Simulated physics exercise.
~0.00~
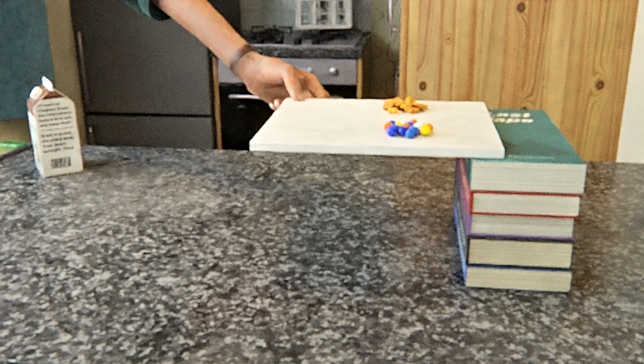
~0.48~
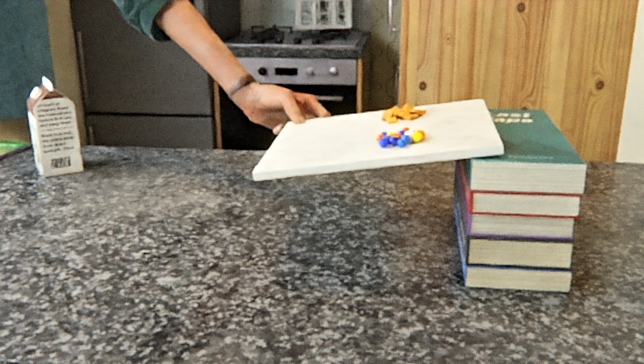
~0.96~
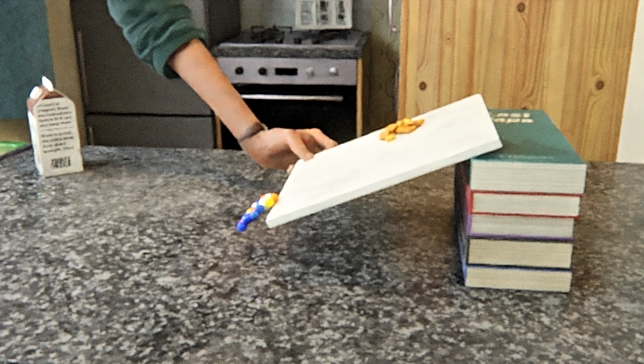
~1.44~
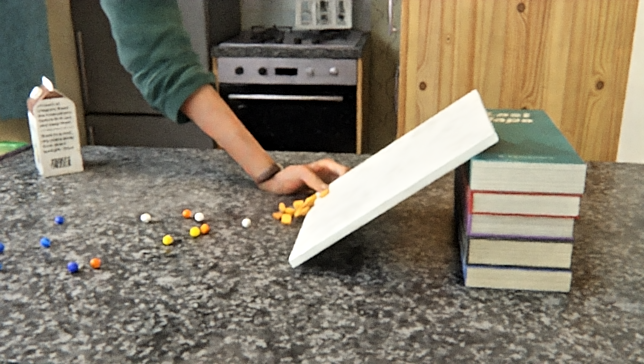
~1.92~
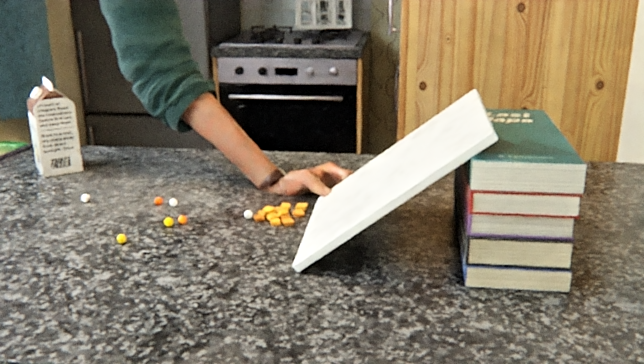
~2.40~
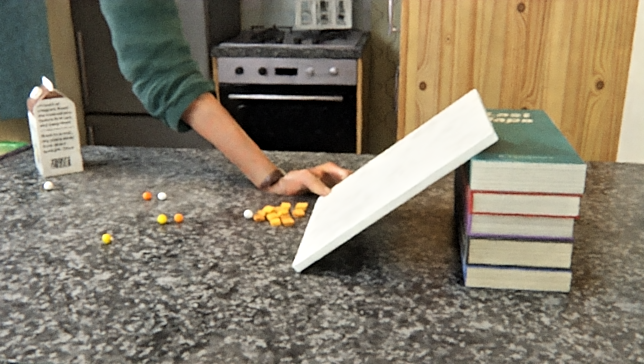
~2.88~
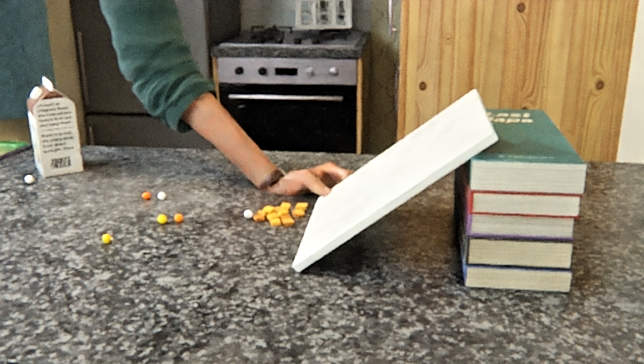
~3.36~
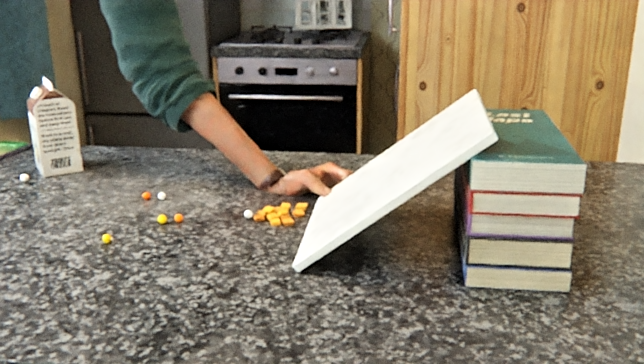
We see a hand lower the left end of a white board propped on stacked books until it rests on the counter. Colourful balls roll off and scatter left, some leaving view, while orange pieces slide down later and settle in a heap near the board's foot.
